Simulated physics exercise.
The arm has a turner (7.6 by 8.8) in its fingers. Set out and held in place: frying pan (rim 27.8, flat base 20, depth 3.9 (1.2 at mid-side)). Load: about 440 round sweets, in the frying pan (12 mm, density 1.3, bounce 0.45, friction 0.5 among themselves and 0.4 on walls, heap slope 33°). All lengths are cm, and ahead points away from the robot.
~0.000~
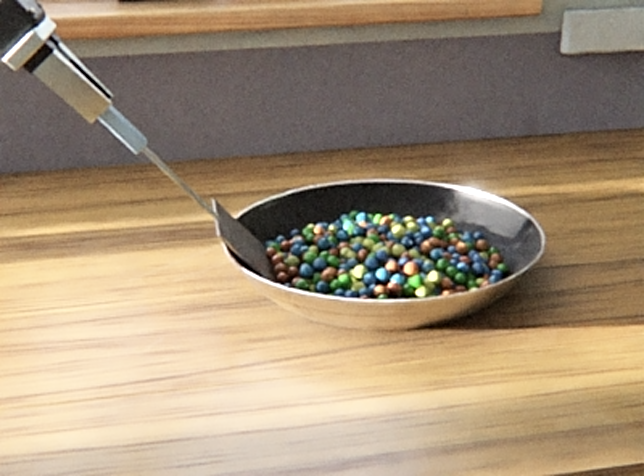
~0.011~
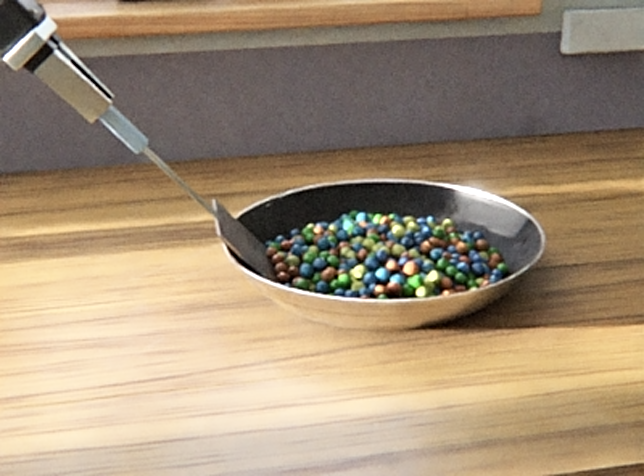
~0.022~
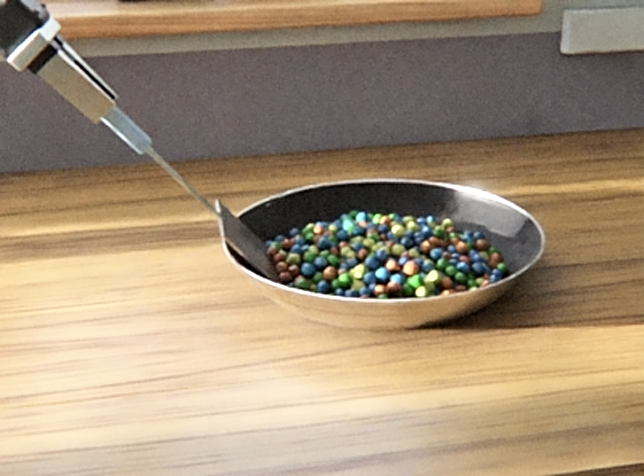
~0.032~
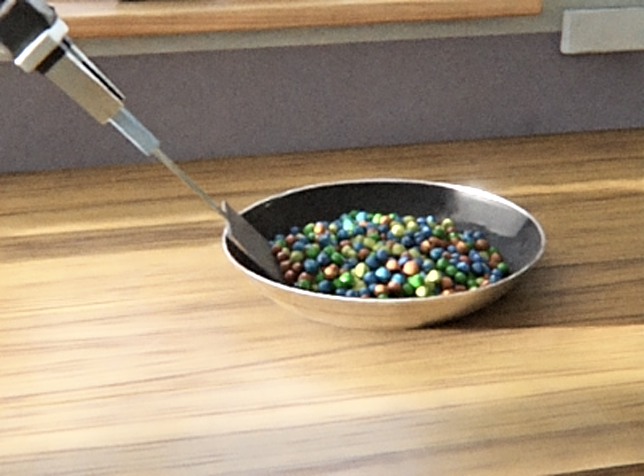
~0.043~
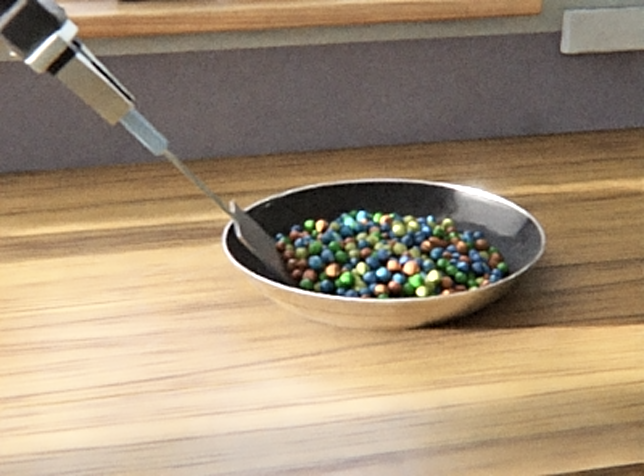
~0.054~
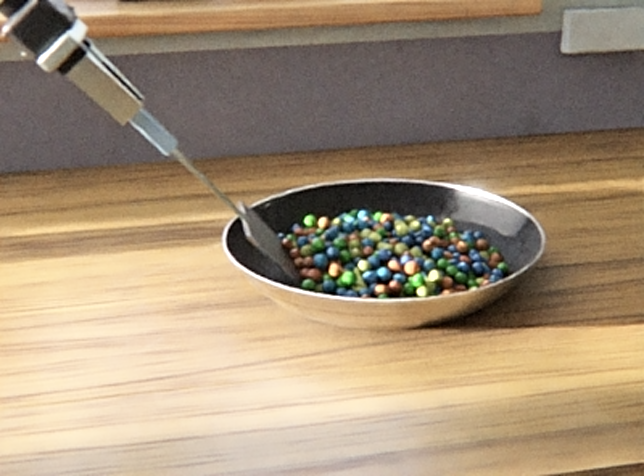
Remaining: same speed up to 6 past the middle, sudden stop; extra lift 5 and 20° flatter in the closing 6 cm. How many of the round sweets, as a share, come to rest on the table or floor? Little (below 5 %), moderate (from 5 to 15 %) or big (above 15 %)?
Share on the table or floor: Moderate (from 5 to 15 %).
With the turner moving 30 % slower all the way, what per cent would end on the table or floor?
In that case some 0 per cent.
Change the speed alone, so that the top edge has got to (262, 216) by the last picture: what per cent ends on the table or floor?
Some 20 per cent.
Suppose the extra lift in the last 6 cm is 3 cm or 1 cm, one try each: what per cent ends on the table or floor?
About 0 and 0 per cent.
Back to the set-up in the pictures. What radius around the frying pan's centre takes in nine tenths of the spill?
Some 45 cm.
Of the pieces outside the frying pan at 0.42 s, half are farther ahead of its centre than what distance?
Roughly 20 cm.
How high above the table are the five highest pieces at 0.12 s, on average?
Some 5 cm.
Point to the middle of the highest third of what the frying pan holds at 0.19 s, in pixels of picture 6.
At about (416, 230).
By 0.12 s, sloping 50°, highest piece 5 above the table; 445 in the frying pan.
By 0.19 s, sloping 43°, highest piece 7 above the table; 445 in the frying pan.
By 0.42 s, sloping 30°, highest piece 5 above the table; 413 in the frying pan, 26 on the table or floor, 6 on the blade or in flight.
By 1.47 s, sloping 30°, highest piece 5 above the table; 412 in the frying pan, 33 on the table or floor.
Final count, 412 in the frying pan, 33 on the table or floor. That is 7 % on the table or floor.
